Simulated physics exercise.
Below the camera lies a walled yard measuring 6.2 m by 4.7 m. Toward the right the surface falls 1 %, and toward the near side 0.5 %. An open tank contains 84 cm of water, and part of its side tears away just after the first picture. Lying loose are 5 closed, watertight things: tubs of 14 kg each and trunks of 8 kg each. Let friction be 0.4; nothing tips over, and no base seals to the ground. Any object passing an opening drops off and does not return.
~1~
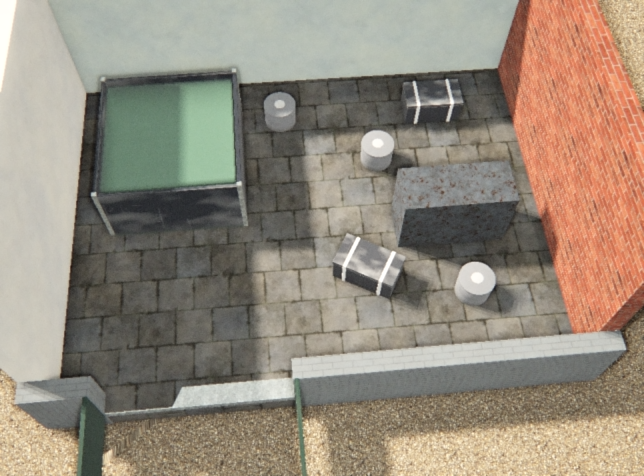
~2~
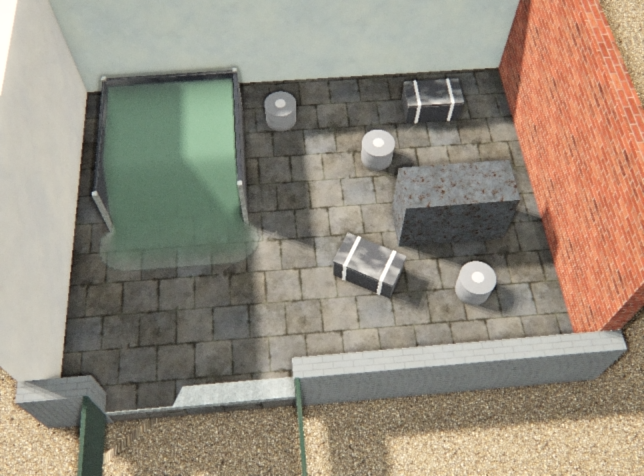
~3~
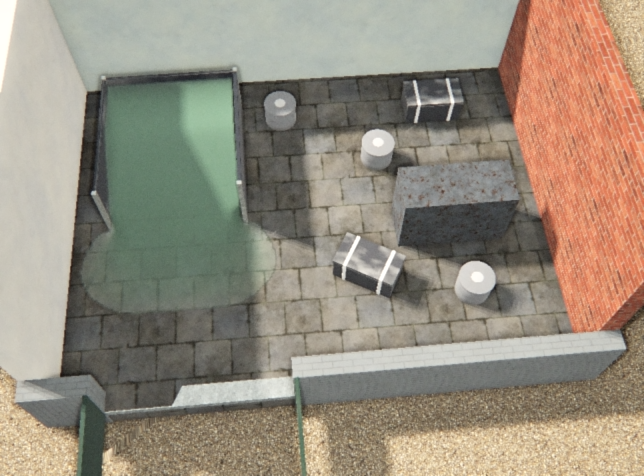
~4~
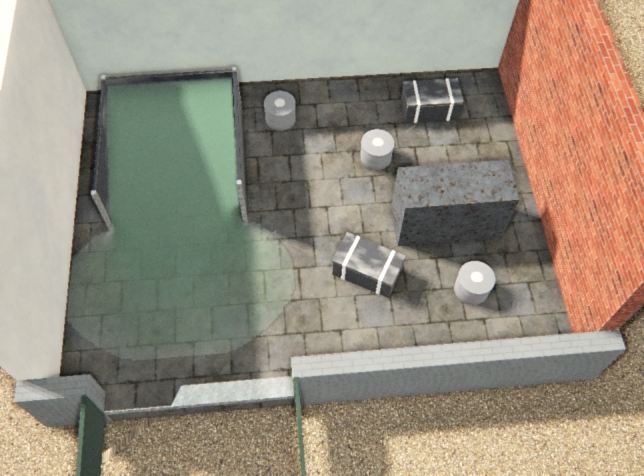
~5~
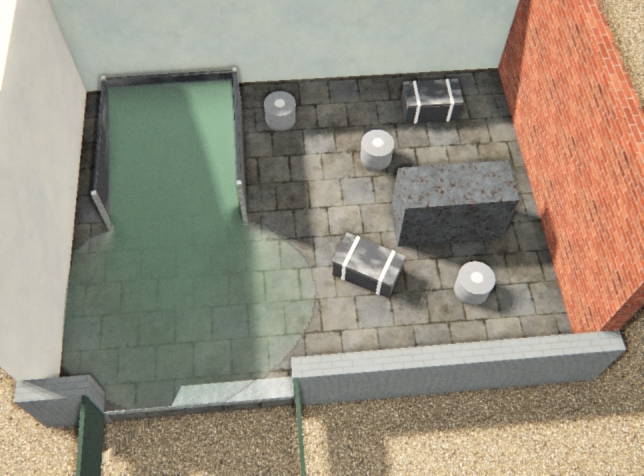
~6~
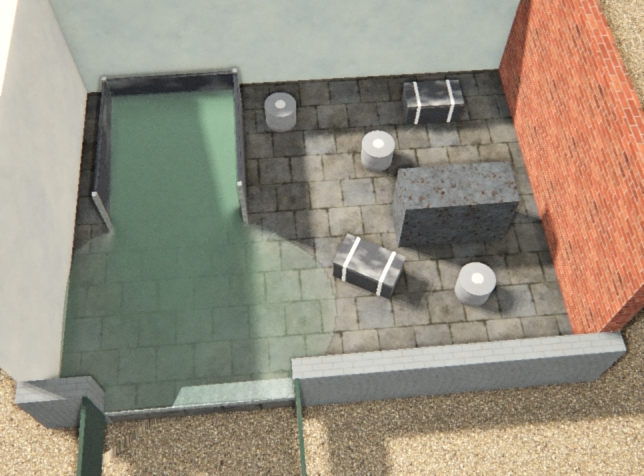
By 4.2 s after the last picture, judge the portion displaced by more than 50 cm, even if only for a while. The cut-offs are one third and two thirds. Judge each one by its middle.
The share is below one third.
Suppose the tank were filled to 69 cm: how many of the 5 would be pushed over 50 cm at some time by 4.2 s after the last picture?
0.
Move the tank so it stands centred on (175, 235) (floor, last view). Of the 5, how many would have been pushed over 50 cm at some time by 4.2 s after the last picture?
The answer would then be 0.
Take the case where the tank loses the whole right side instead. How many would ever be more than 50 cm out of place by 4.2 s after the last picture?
You'd get 5 in that case.
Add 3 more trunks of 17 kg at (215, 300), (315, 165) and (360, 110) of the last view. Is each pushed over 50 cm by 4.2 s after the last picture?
Order as listed: Beyond half a metre / inside half a metre / inside half a metre.
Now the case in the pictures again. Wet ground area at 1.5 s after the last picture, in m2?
That flooded area is roughly 13 m2.
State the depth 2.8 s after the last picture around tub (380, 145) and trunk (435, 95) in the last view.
I'd estimate 0 cm for the first and 0 cm for the second.
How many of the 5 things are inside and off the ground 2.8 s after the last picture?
Of them, 0.
Then, 0.4 s after the last picture 0 of 5 are over 50 cm from their spots; 0 afloat.
Then, 1.5 s after the last picture 0 of 5 are over 50 cm from their spots; 0 afloat.
Then, 2.8 s after the last picture 0 of 5 are over 50 cm from their spots; 0 afloat.
Then, 4.2 s after the last picture 0 of 5 are over 50 cm from their spots, and 0 have been at some point; 0 afloat.
